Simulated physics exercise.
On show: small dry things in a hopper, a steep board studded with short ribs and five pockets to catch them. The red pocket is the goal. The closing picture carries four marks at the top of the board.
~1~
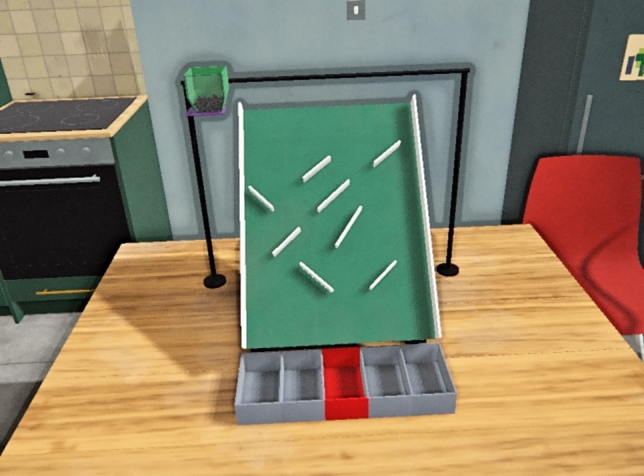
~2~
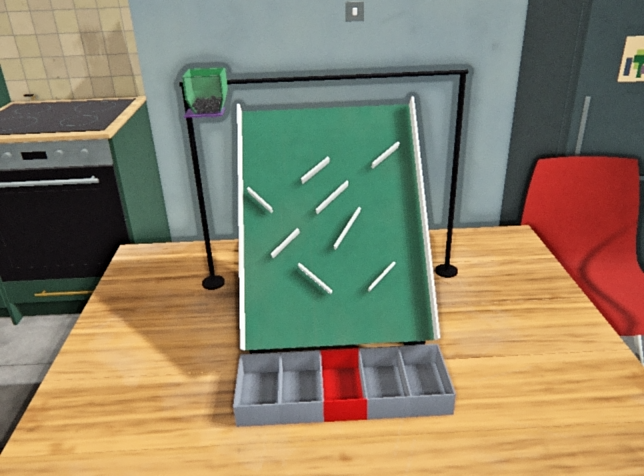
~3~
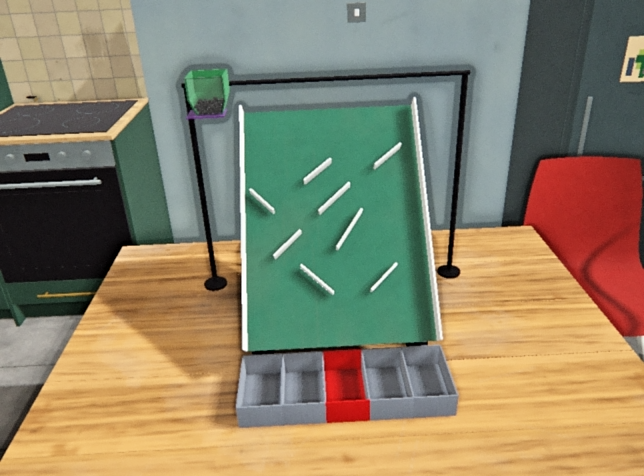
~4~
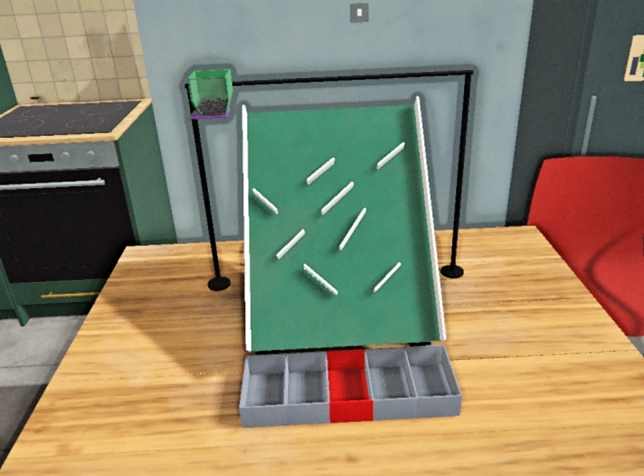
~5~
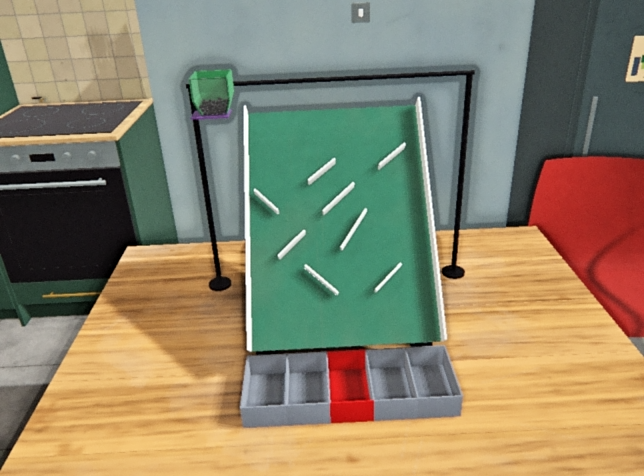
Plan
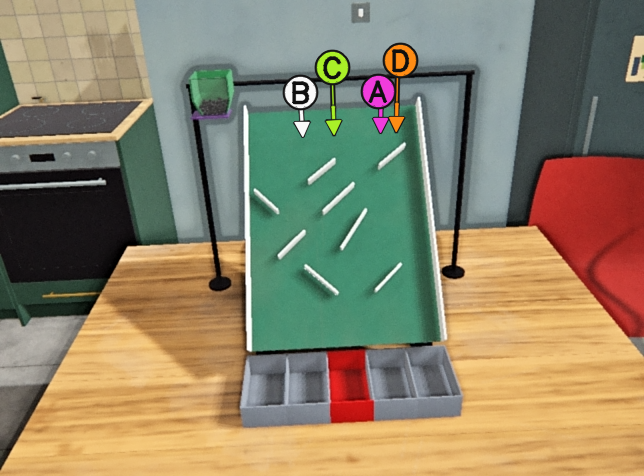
At the start, a green hopper holding small dark things sits at the upper left of a black frame, beside a steep green board with short white ribs. Five pockets, the middle one red, lie below on the wooden table. The view shifts very slightly, but nothing in the scene visibly moves.
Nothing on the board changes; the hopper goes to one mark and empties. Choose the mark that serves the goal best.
I would pick mark A.
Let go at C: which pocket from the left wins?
It is the first one.
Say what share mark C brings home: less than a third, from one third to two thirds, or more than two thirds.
Less than a third.
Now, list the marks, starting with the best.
The order is A, D, C, B.
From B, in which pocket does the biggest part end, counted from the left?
The first.
On the marked copy, mark A meets the board at (380, 127); mark B meets the board at (302, 131); mark C meets the board at (333, 129); mark D meets the board at (396, 126).
Choosing A, roughly two thirds in the red pocket, roughly a quarter in other pockets, about a tenth held on the board.
Choosing B, not one piece in the red pocket, almost all in other pockets, just a few held on the board.
Choosing C, about a tenth in the red pocket, the larger part in other pockets, about a tenth held on the board.
Choosing D, roughly half in the red pocket, roughly a third in other pockets, about a tenth held on the board, about a tenth outside the box.
